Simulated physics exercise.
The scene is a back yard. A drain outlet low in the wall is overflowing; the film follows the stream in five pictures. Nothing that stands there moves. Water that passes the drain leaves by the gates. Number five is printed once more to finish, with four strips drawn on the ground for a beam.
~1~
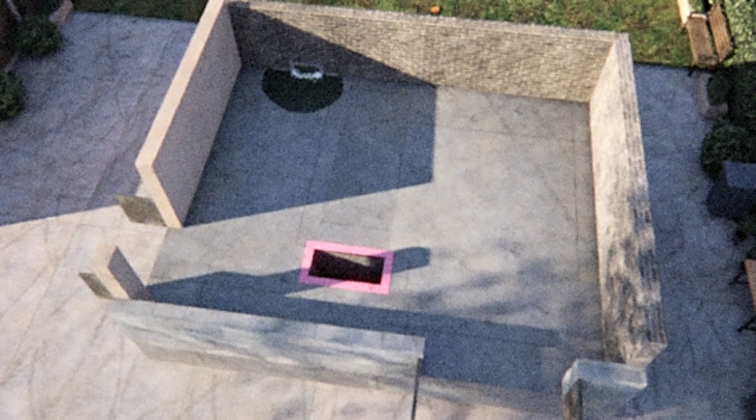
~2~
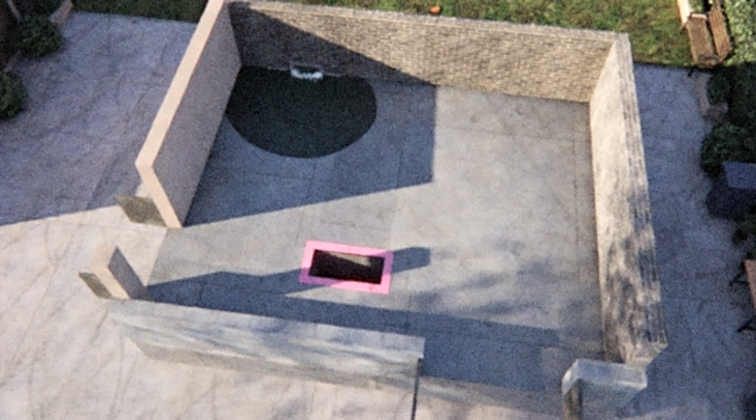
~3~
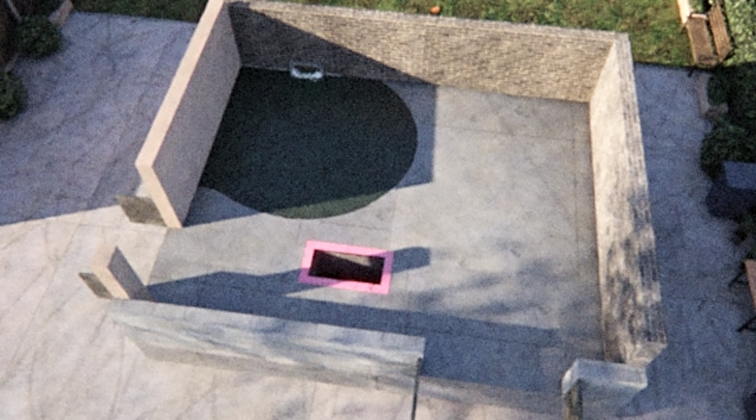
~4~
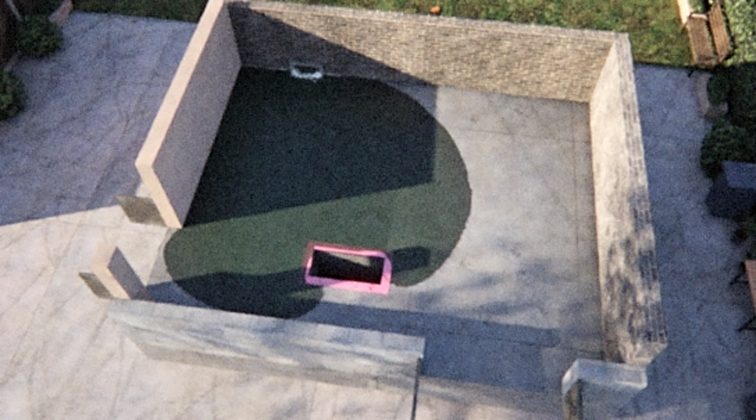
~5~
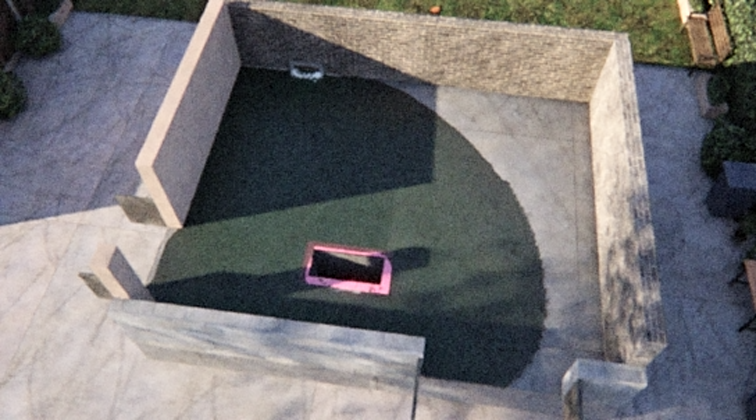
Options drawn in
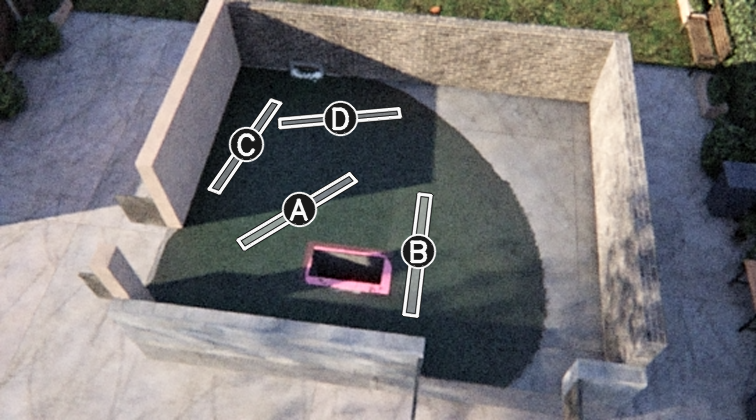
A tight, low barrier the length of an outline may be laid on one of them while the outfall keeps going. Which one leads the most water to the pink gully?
The answer is place B.
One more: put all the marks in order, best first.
Best to worst: B, C, D, A.
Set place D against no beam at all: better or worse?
Place D is worse.
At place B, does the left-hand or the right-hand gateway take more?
More leaves on the right.
On the marked copy, A from (241, 244) to (352, 177); B from (410, 315) to (425, 194); C from (214, 190) to (275, 101); D from (279, 123) to (399, 112).
With A, about 7 % of the stream runs into the pink gully, about 93 % out by the gates.
With B, about 43 % of the stream runs into the pink gully, about 56 % out by the gates.
With C, about 29 % of the stream runs into the pink gully, about 71 % out by the gates.
With D, about 13 % of the stream runs into the pink gully, about 87 % out by the gates.
